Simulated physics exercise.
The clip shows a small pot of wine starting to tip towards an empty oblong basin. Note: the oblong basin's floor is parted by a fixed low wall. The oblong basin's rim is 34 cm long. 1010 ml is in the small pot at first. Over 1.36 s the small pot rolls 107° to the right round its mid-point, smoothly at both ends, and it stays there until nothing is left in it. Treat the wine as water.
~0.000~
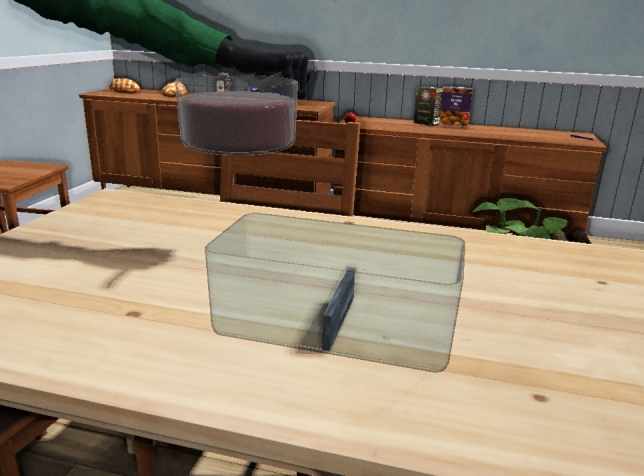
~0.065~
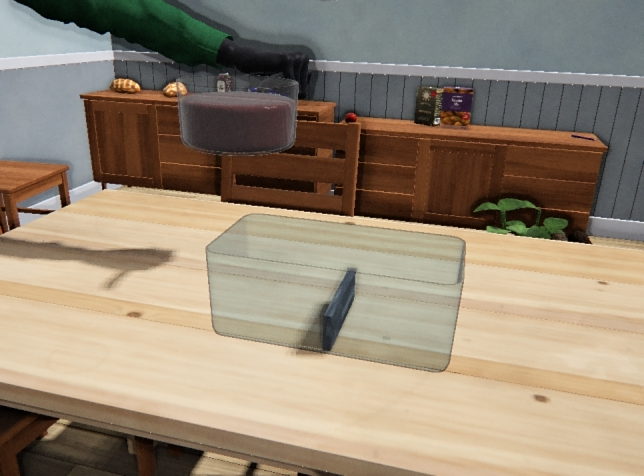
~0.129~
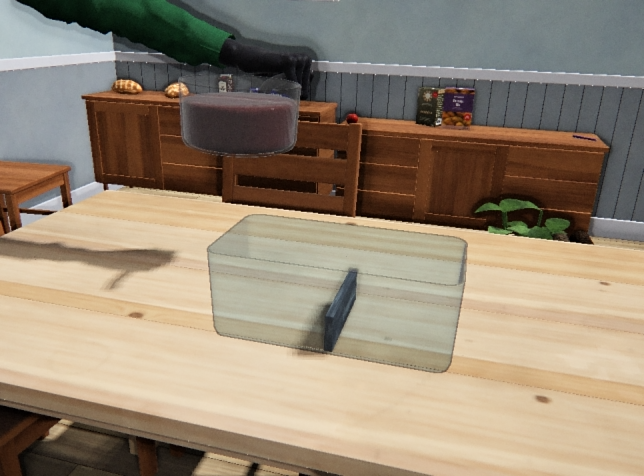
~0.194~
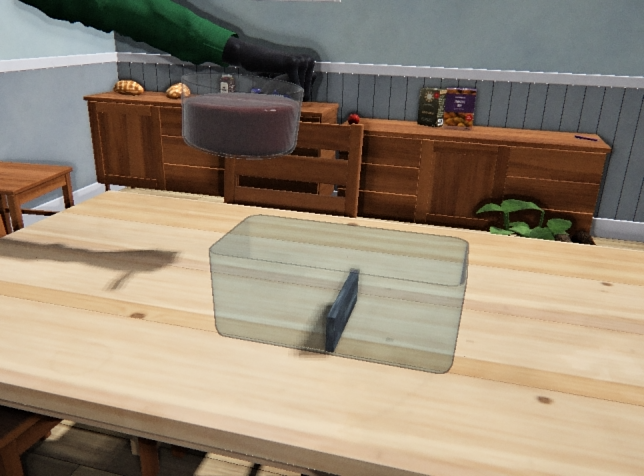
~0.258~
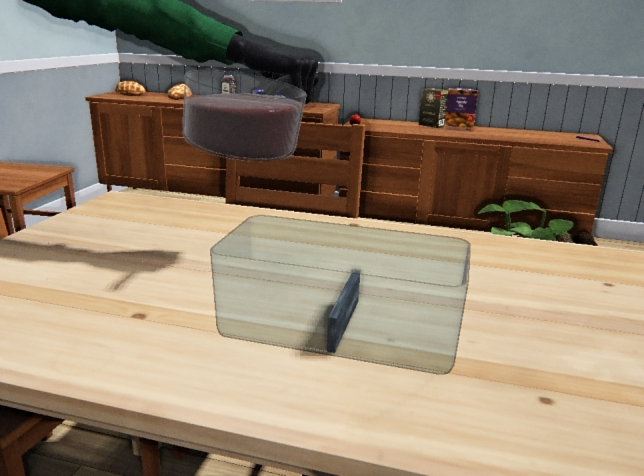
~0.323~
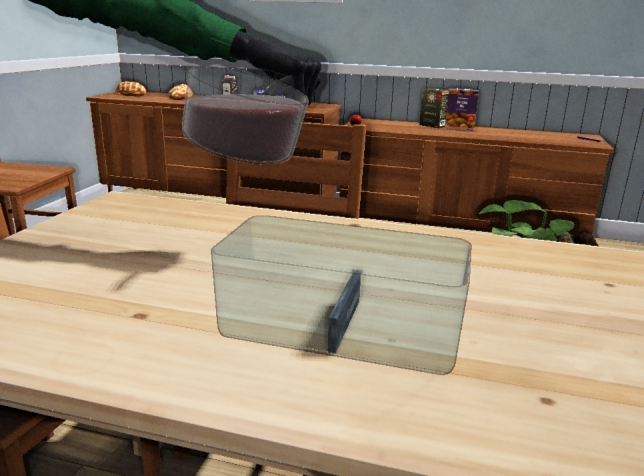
A green-sleeved, black-gloved arm holding a small pot of dark wine above an empty clear basin, slowly tilting it slightly right.
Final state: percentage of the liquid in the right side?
Approximately 54 %.
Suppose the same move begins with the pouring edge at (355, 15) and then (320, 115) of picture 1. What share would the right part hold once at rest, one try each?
Respectively 95 and 70 %.
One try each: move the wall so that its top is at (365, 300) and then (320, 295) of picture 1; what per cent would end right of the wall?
Respectively close to 10 and 70 %.
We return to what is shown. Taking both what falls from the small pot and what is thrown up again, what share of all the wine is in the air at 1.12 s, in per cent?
Airborne share: Near 12 %.
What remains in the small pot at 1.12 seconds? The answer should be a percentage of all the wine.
12 in a hundred, give or take.
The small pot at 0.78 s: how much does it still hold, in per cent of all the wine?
About 58 per cent.
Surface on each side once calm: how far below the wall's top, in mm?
Left roughly 36 mm; right roughly 32 mm.
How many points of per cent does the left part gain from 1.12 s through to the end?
I'd put it near 22 percent.
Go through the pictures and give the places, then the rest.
In the first frame, it leans 0°; its right rim is at (294, 86); the wine meets the walls at (188, 95) and (293, 103); the oblong basin's rim runs from (227, 231) to (463, 261); the wall's top is at (340, 291).
In the second frame, it leans 1°; its right rim is at (295, 87); the wine meets the walls at (189, 96) and (293, 103).
In the third frame, it leans 2°; its right rim is at (297, 89); the wine meets the walls at (191, 96) and (296, 105).
In the fourth frame, it leans 5°; its right rim is at (300, 93); the wine meets the walls at (193, 97) and (298, 106).
In the fifth frame, it leans 9°; its right rim is at (302, 99); the wine meets the walls at (195, 98) and (300, 106).
In the sixth frame, it leans 14°; its right rim is at (305, 105); the wine meets the walls at (196, 98) and (303, 107).
After 0.78 s the tilt is 66° and 58 per cent is still to pour, 3 is left of the wall and 7 right of it.
After 1.12 s the tilt is 99° and 11 per cent is still to pour, 25 is left of the wall and 53 right of it.
After 1.48 s the tilt is 107° and 0 per cent is still to pour, 45 is left of the wall and 53 right of it.
After 1.86 s the tilt is 107° and 0 per cent is still to pour, 46 is left of the wall and 54 right of it.
In the end 46 per cent lies left of the wall, 54 right of it and 1 outside.
